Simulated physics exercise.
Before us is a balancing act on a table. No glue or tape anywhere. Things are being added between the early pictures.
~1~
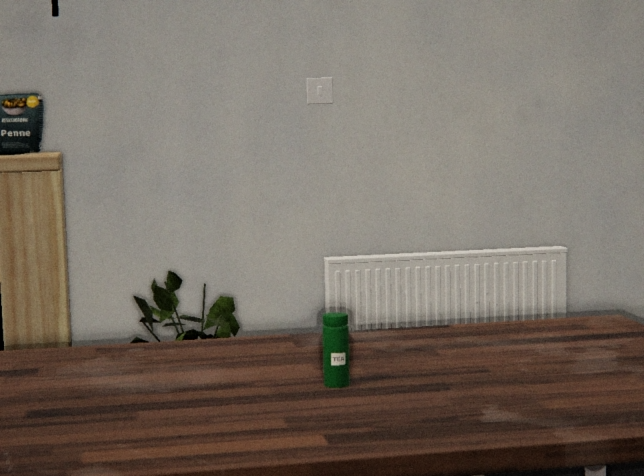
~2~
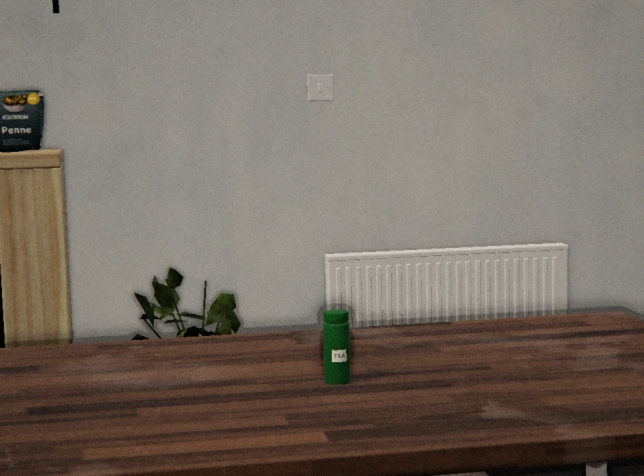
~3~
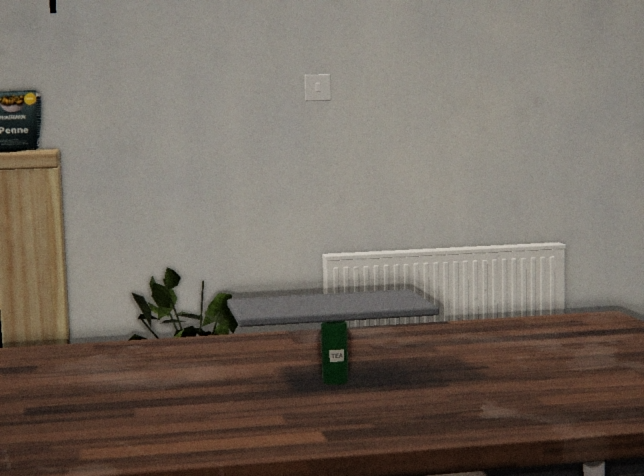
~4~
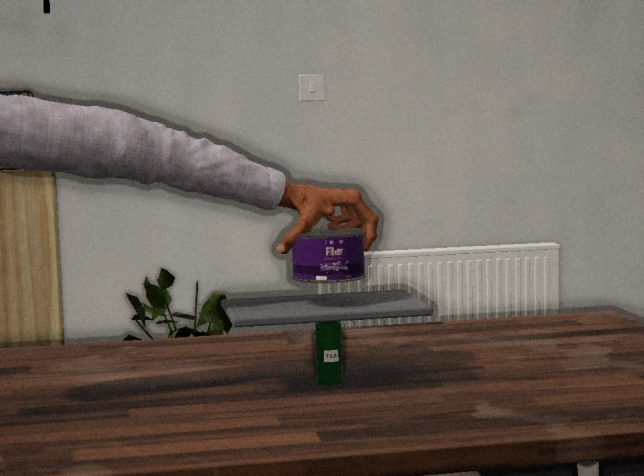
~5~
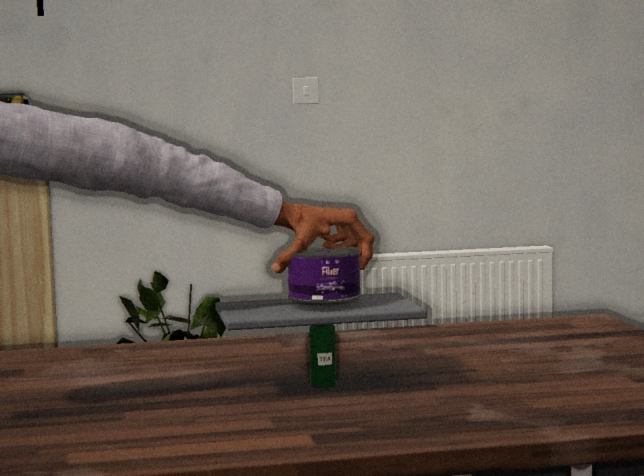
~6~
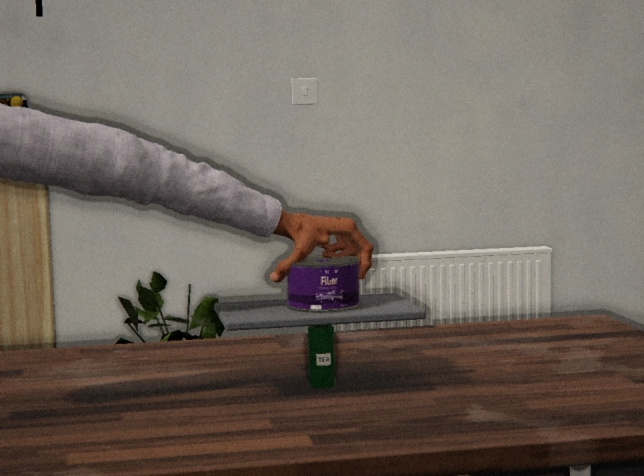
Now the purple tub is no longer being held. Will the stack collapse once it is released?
My guess is the stack will stay standing.
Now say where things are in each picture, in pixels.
In the first frame, the last thing is not in view yet.
In the second frame, the last thing is not in view yet.
In the third frame, the last thing is not in view yet; grey lid (330, 307).
The fourth frame shows still above its spot; purple tub (328, 254); grey lid (324, 307).
The fifth frame shows still above its spot; purple tub (324, 273); grey lid (318, 310).
The sixth frame shows set down, still held; purple tub (323, 283); grey lid (317, 311).
Then, 0.80 s later than the last frame, all is still.
Then, 1.70 s later than the last frame, purple tub resting near (323, 284).
When it is over, all 3 as before. End places, in pixels of the last picture, purple tub near (324, 284). The stack holds.
